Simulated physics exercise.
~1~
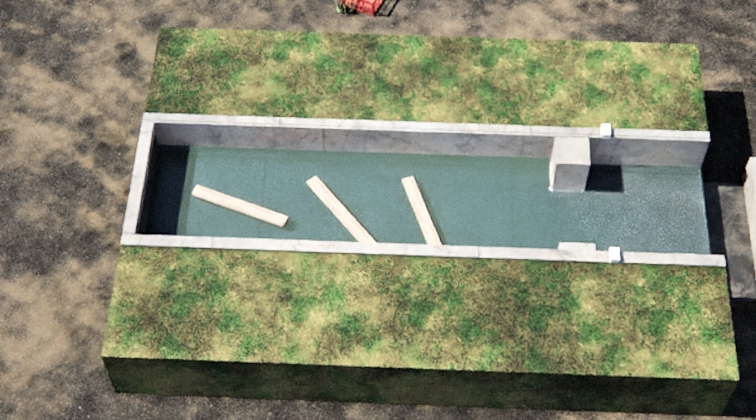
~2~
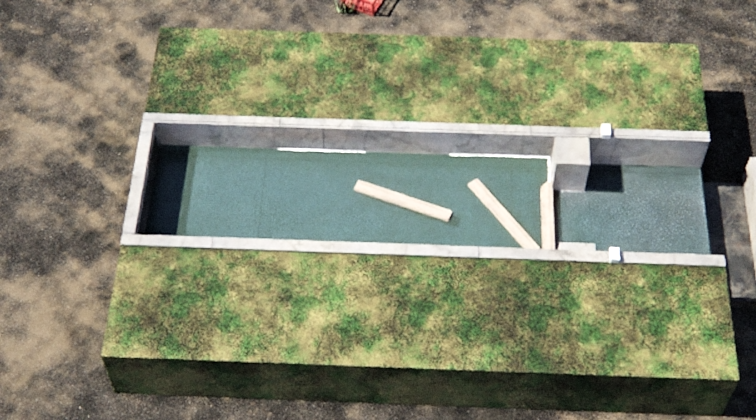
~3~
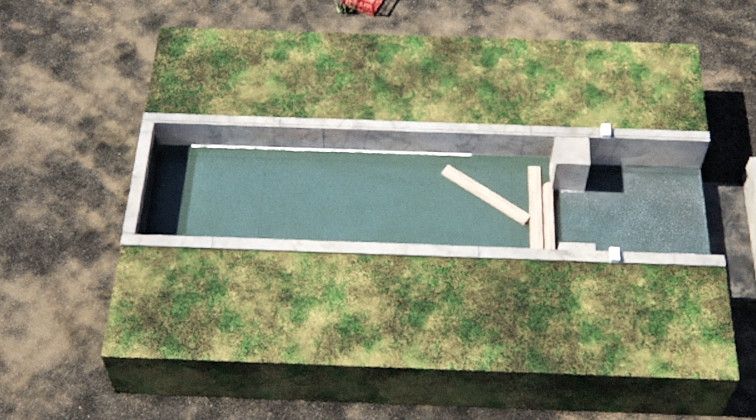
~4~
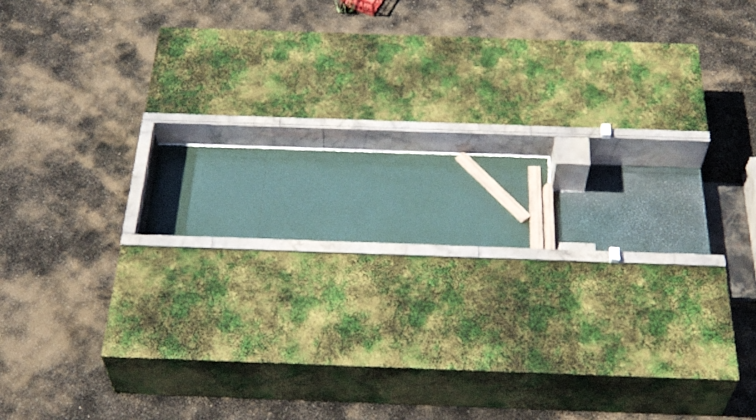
Three pale planks drift rightward along a water-filled, concrete-walled channel between grassy banks, and the leading ones swing crosswise as they gather at the narrow opening, where two end side by side and the last rests slanted behind them.
